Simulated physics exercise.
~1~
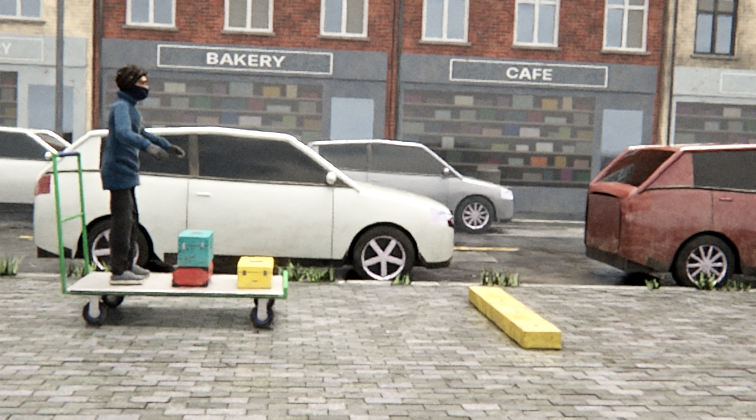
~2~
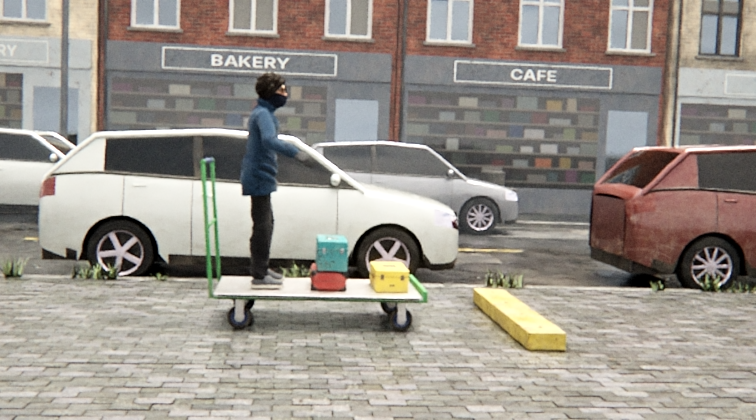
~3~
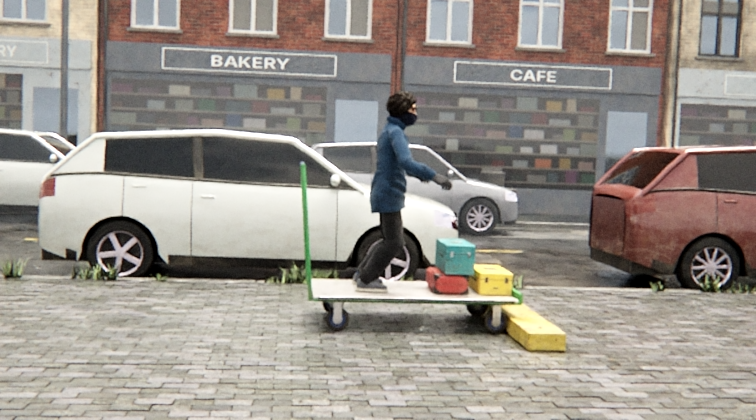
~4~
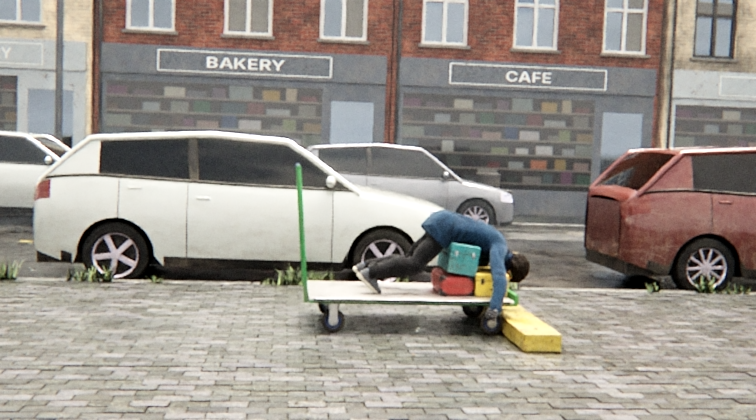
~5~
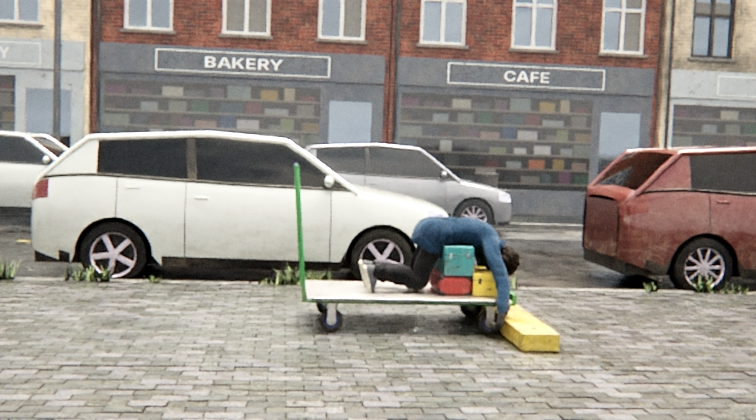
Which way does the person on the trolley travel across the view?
The person moves to the right, riding on the trolley towards the yellow kerb block.
A person in a blue coat and dark trousers rides standing on a flatbed trolley with a green handle, seen from the side on a paved street. Ahead of the rider sit a teal toolbox on a red suitcase and a yellow toolbox, while parked cars line the road before a bakery and a cafe. The trolley rolls right until it meets a yellow kerb block and stops. The rider pitches forward over the cases, arms reaching down past the front. The rider ends slumped face down across them, hips behind the front edge, with all the cases still aboard.
